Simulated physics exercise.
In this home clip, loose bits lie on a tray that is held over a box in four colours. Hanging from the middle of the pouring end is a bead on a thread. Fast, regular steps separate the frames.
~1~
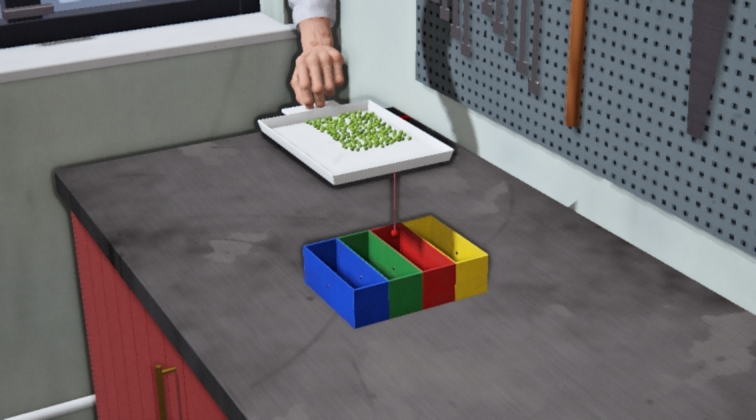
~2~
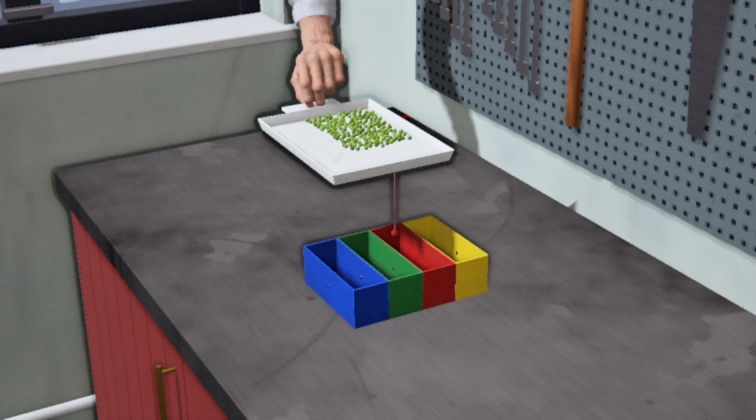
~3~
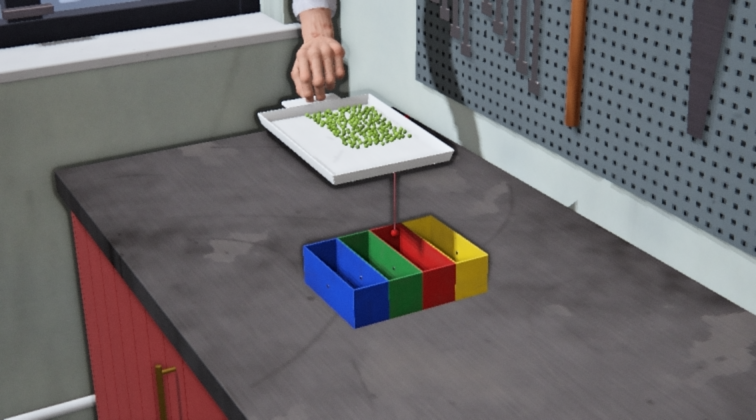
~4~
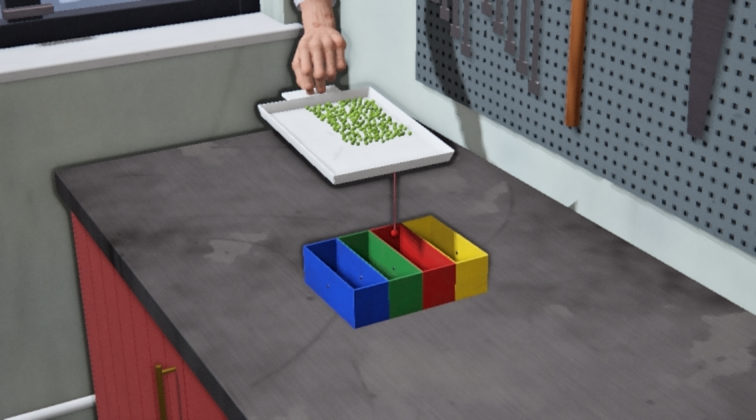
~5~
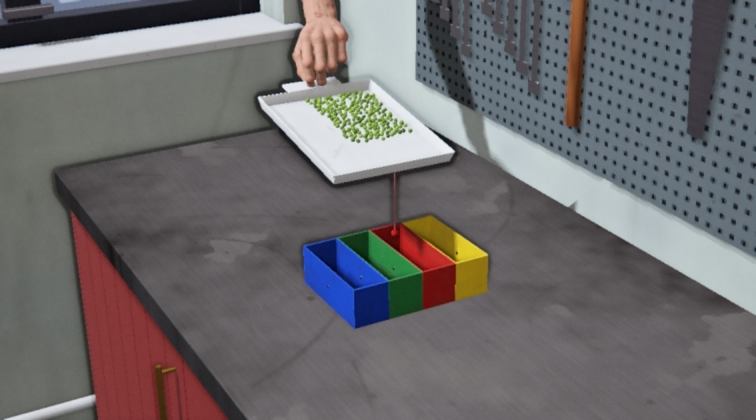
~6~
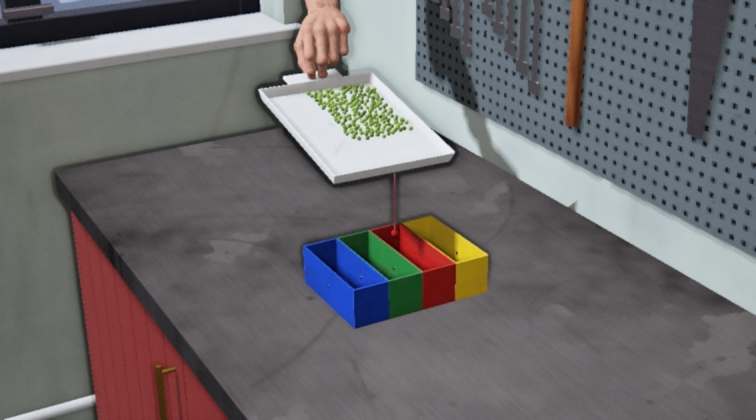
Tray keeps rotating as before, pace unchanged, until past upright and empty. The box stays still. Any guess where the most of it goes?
I'd say the yellow cell.
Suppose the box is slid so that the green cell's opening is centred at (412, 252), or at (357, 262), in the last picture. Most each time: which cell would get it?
Case 1 - that red cell; case 2 - that yellow cell.
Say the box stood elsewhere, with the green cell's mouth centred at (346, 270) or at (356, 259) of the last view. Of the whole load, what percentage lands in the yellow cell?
20 % and 30 %.
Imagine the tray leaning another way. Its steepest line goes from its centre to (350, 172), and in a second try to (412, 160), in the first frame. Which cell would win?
In order, it comes out as blue and yellow.
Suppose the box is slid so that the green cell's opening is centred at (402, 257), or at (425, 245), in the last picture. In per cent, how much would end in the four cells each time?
100 % for the first, 100 % for the second.
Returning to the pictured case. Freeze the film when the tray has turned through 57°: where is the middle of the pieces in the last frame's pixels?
Near (421, 158).
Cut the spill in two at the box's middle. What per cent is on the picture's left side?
Near 0 in a hundred.
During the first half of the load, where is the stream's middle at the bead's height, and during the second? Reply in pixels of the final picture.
At (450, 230) for the first part, then at (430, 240) for the others.
Soon after the last picture, tray tipped steeply; nearly all on the tray; a stray few in the red cell; a stray few in the yellow cell; a stray few in the green cell; a stray few falling or outside the box.
A little later, tray tipped right over; about a quarter on the tray; about a third in the yellow cell; a small part in the red cell; a stray few in the green cell; about a third falling or outside the box.
Later still, tray tipped past a quarter turn; about half in the yellow cell; about a third in the red cell; a small part in the green cell; a stray few in the blue cell; a small part falling or outside the box.
At rest, tray tipped past a quarter turn; about half in the yellow cell; about a third in the red cell; a small part in the green cell; a stray few in the blue cell; a small part outside the box.
